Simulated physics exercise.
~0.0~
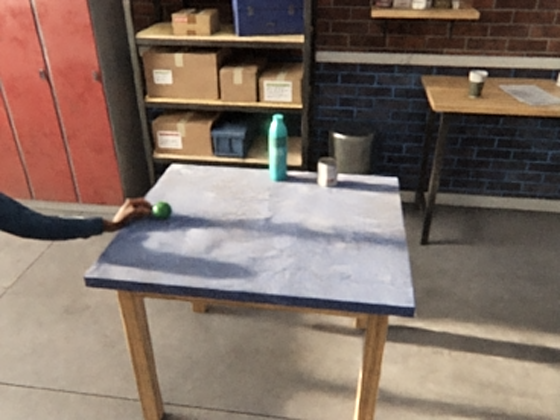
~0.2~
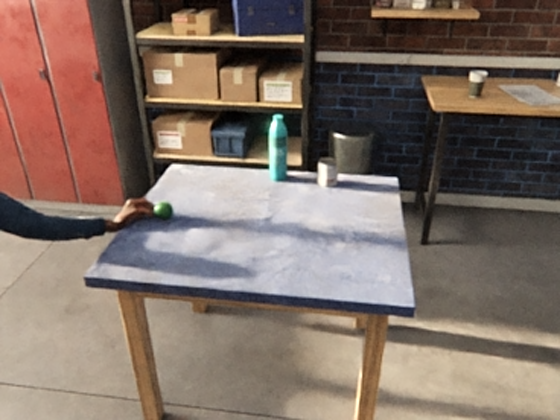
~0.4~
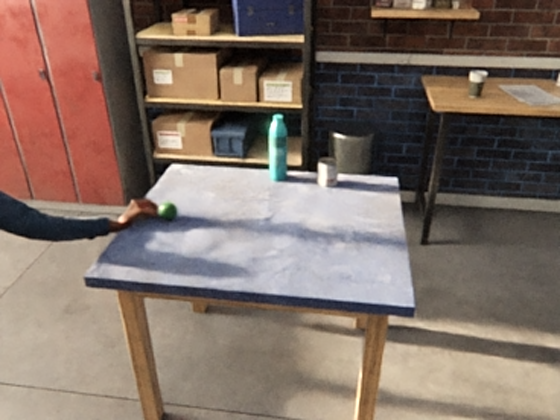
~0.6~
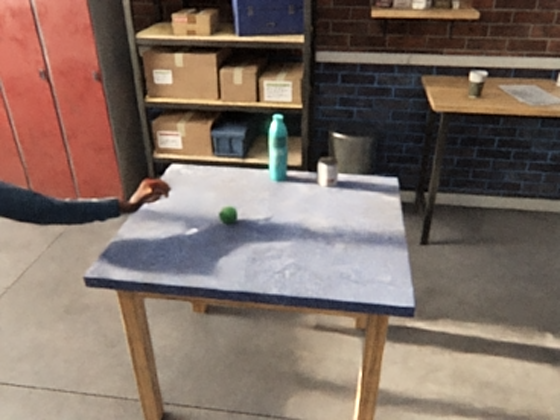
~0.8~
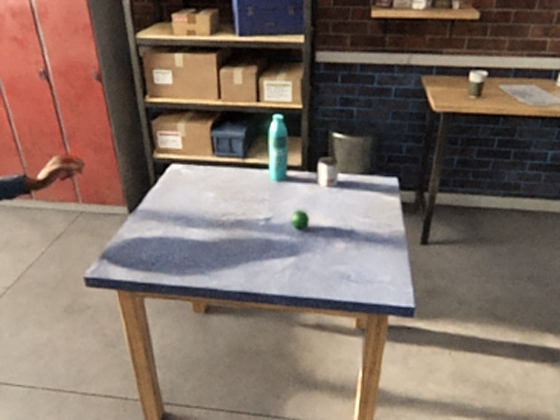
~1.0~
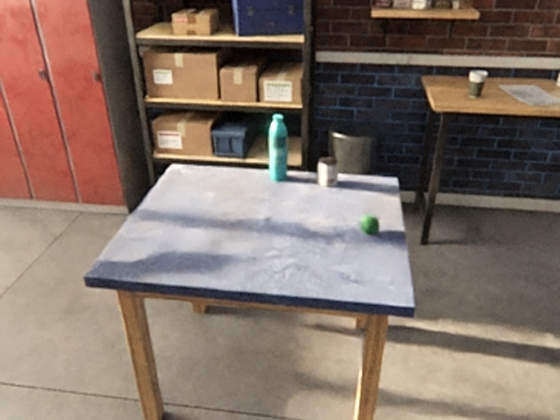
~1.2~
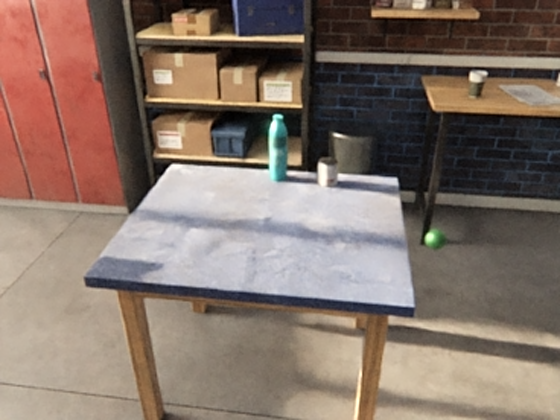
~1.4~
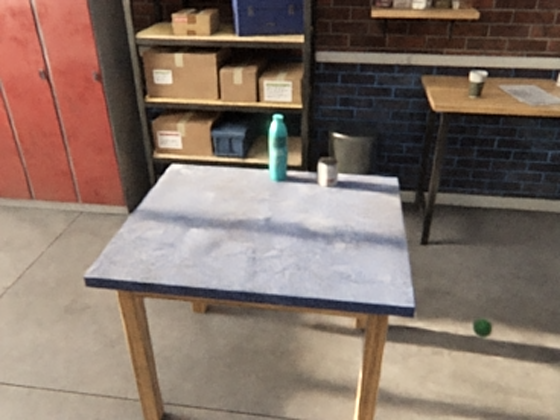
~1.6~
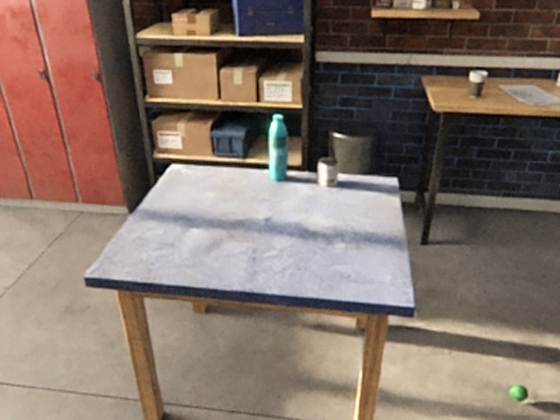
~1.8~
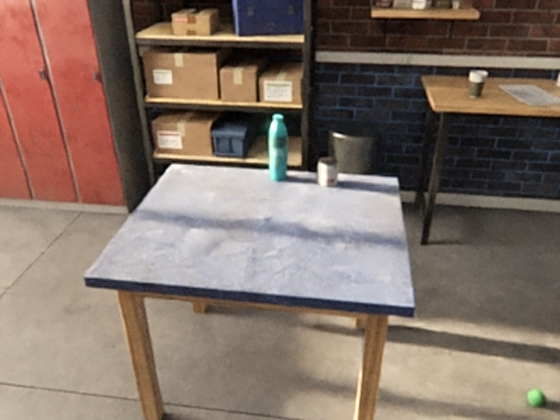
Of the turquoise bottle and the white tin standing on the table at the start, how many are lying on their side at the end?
None of them are lying down, as the turquoise bottle and the white tin both still stand upright on the table.
